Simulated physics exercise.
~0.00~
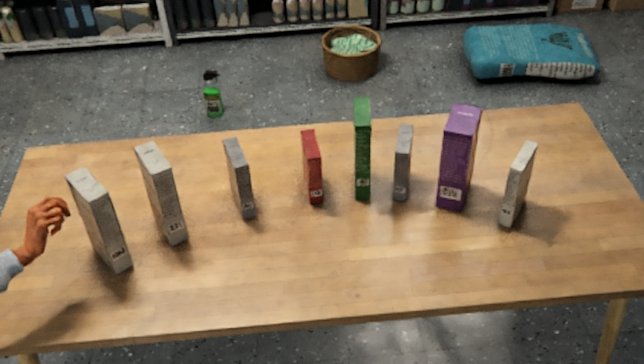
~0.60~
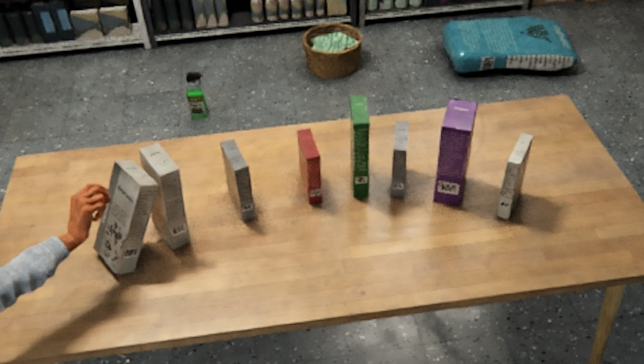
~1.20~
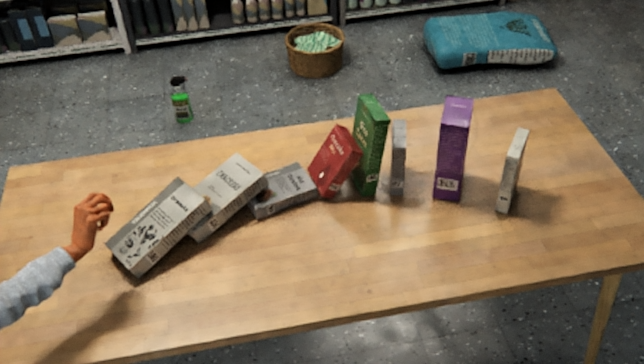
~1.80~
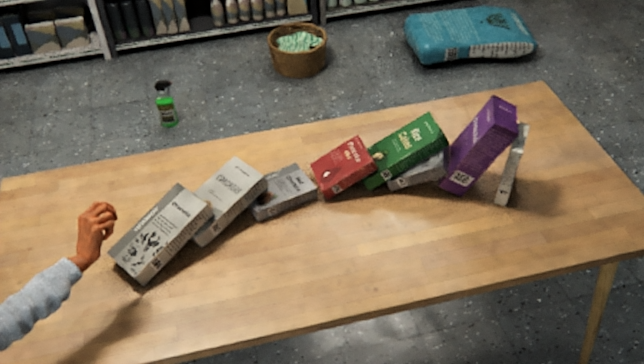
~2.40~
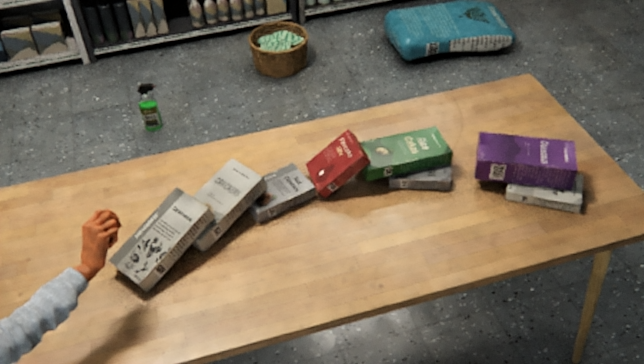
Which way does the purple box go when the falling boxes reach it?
It moves to the right, tipping over and ending up on its side.
A hand tips the first box, and the whole curved row topples rightward in turn.
